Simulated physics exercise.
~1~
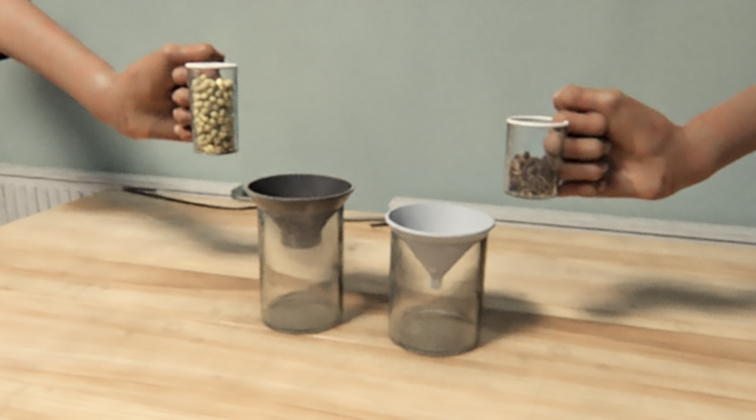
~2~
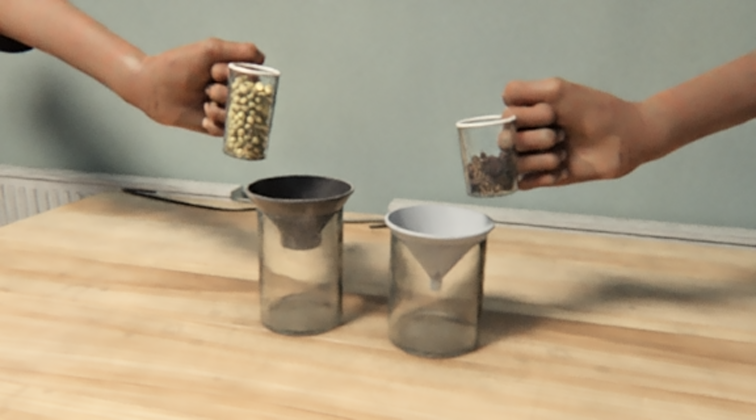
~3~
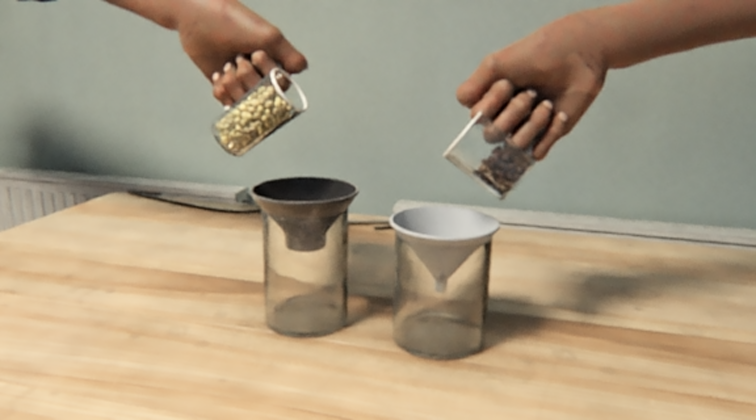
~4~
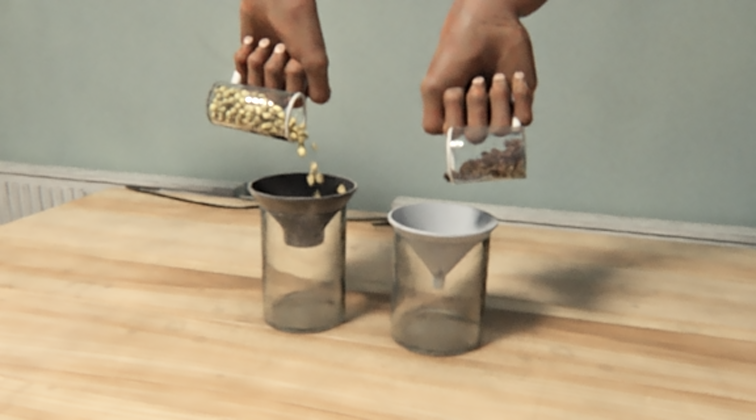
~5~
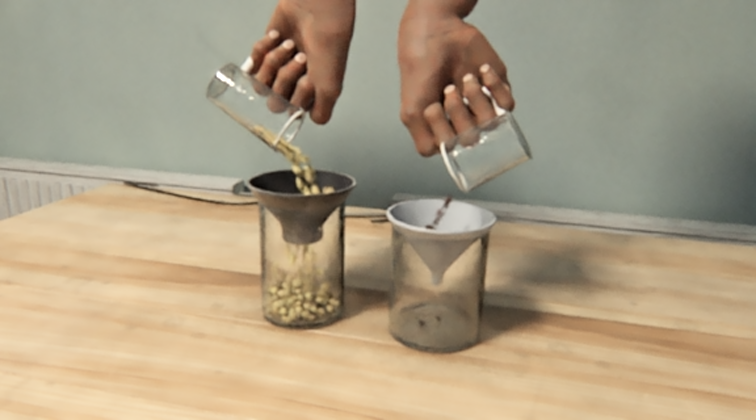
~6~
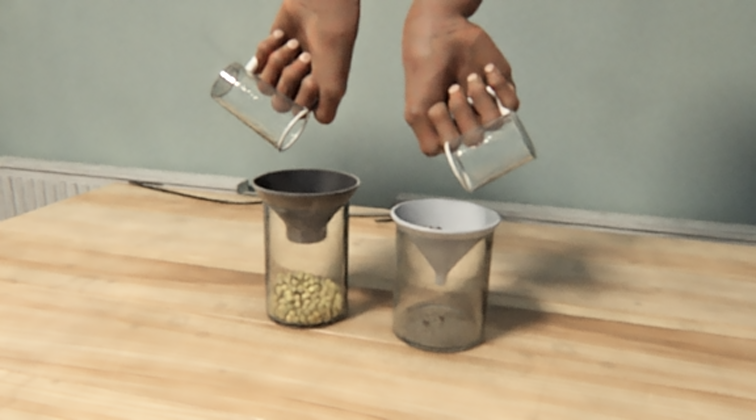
Two hands tip cups over funnels; the left drains fully, the right mostly clogs.
